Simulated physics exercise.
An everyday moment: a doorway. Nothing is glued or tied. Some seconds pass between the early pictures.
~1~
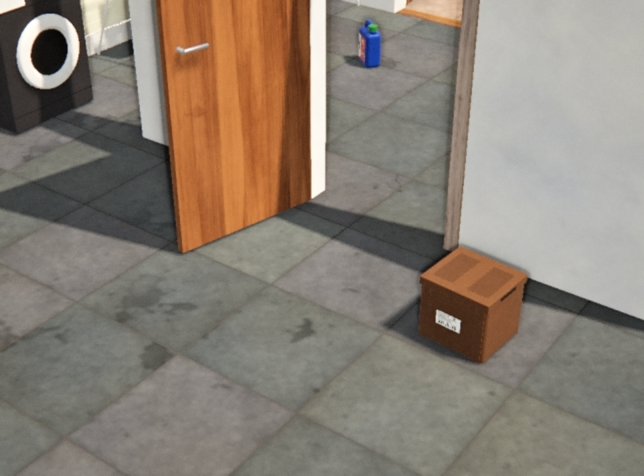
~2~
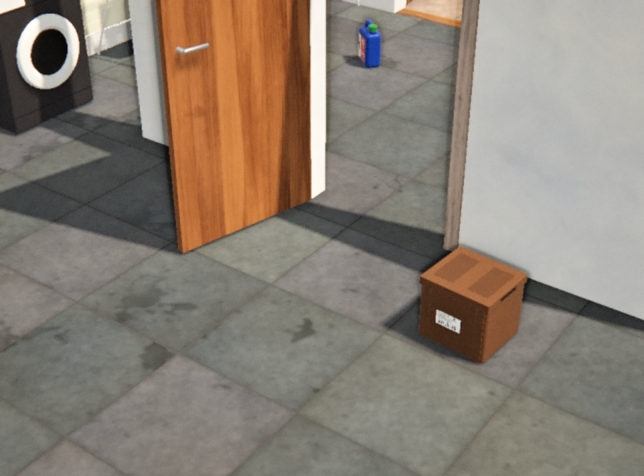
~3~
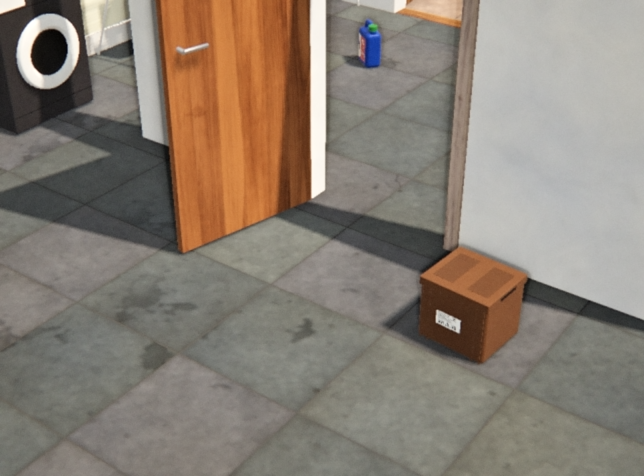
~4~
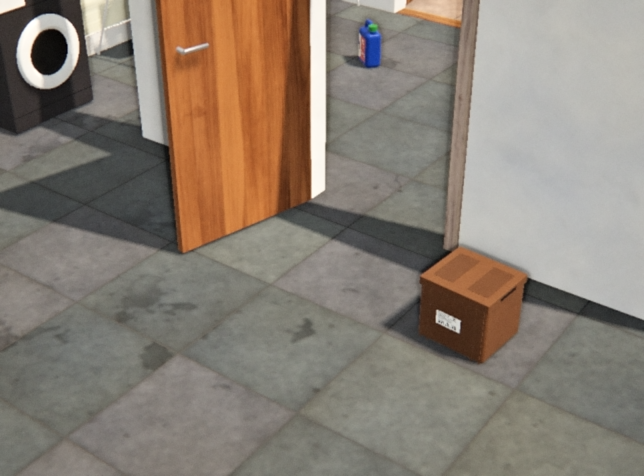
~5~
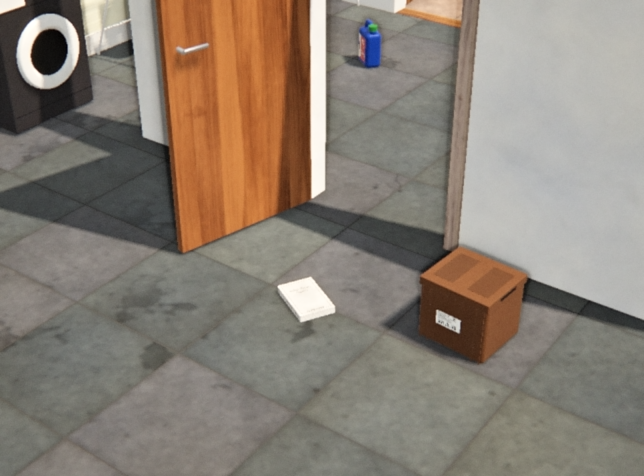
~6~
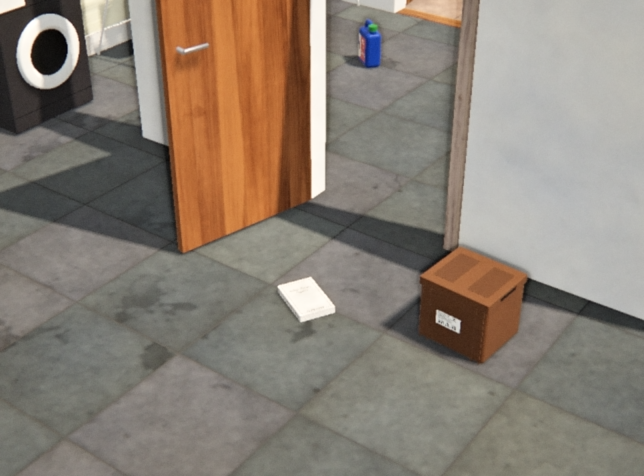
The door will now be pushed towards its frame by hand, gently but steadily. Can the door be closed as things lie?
Here the door reaches the frame.
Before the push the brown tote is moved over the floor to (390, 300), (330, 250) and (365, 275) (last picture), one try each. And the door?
First, it shuts; second, it is blocked; third, it jams.
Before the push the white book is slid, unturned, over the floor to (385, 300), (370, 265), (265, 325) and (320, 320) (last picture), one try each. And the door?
In the first case it shuts; in the second case it stops short; in the third case it closes; in the fourth case it reaches the frame.
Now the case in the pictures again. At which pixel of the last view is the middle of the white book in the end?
Near (320, 308).
Then, 0.50 s past the last view, open by 85°.
Then, 0.90 s past the last view, open by 52°; white book displaced a little near (316, 306).
Then, 1.00 s past the last view, open by 43°; white book displaced a little near (320, 308).
Then, 1.30 s past the last view, open by 15°; white book displaced a little near (320, 308).
Finally, open by 0°; both still in place. Final places as the last picture's camera would see them, white book near (320, 308).
